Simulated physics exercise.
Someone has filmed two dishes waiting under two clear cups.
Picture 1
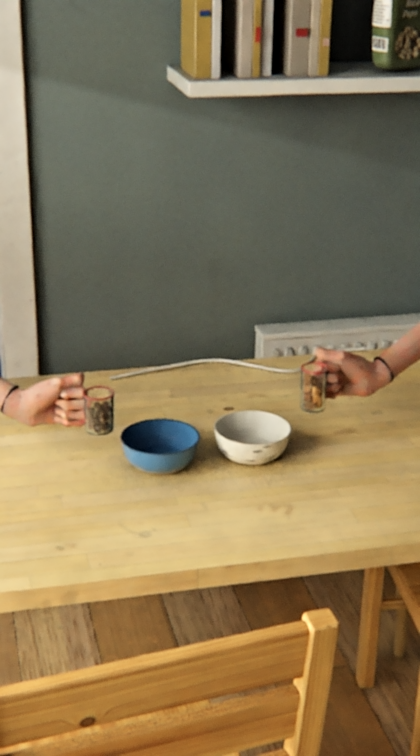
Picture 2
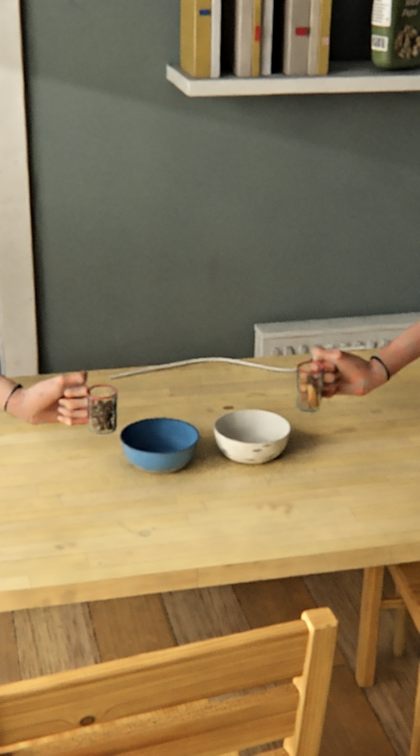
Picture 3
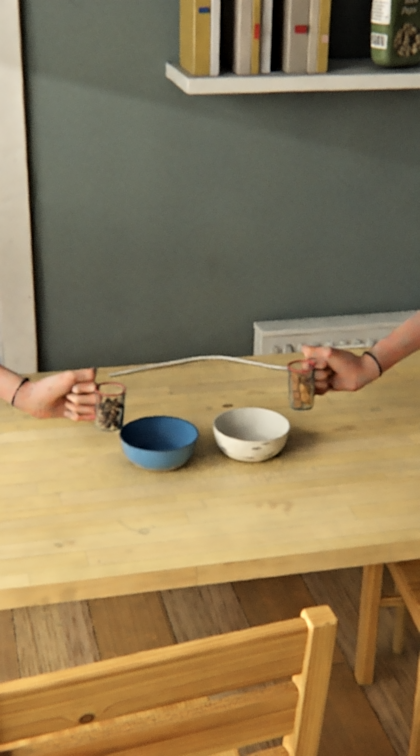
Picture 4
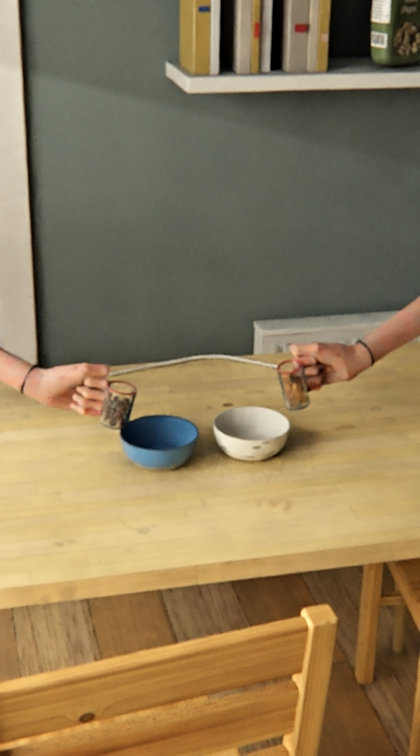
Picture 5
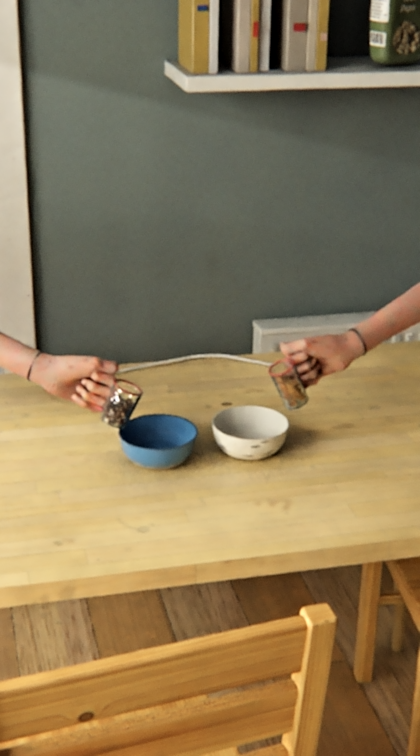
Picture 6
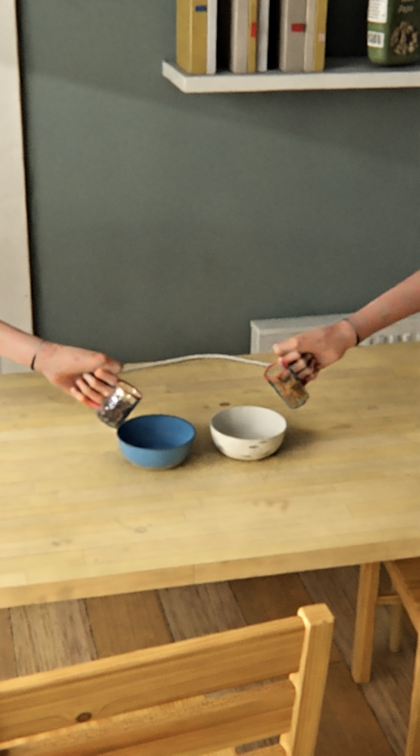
On a wooden table, two hands held small clear cups of little pieces above a blue bowl and a white bowl, moved them inward, then tilted both cups toward each other.
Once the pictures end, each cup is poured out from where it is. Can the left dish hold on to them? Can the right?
On the left the dish holds every piece, on the right it holds every piece.
Then, 0.53 s after the last picture, left, all still in the cup; right, all still in the cup.
Then, 0.99 s after the last picture, left, most still in the cup, a small part in the dish, a small part in the air; right, all still in the cup.
Then, 1.38 s after the last picture, left, all in the dish; right, about a quarter still in the cup, most in the dish, a small part in the air.
At rest, left, all in the dish, none outside the dish; right, all in the dish, none outside the dish.
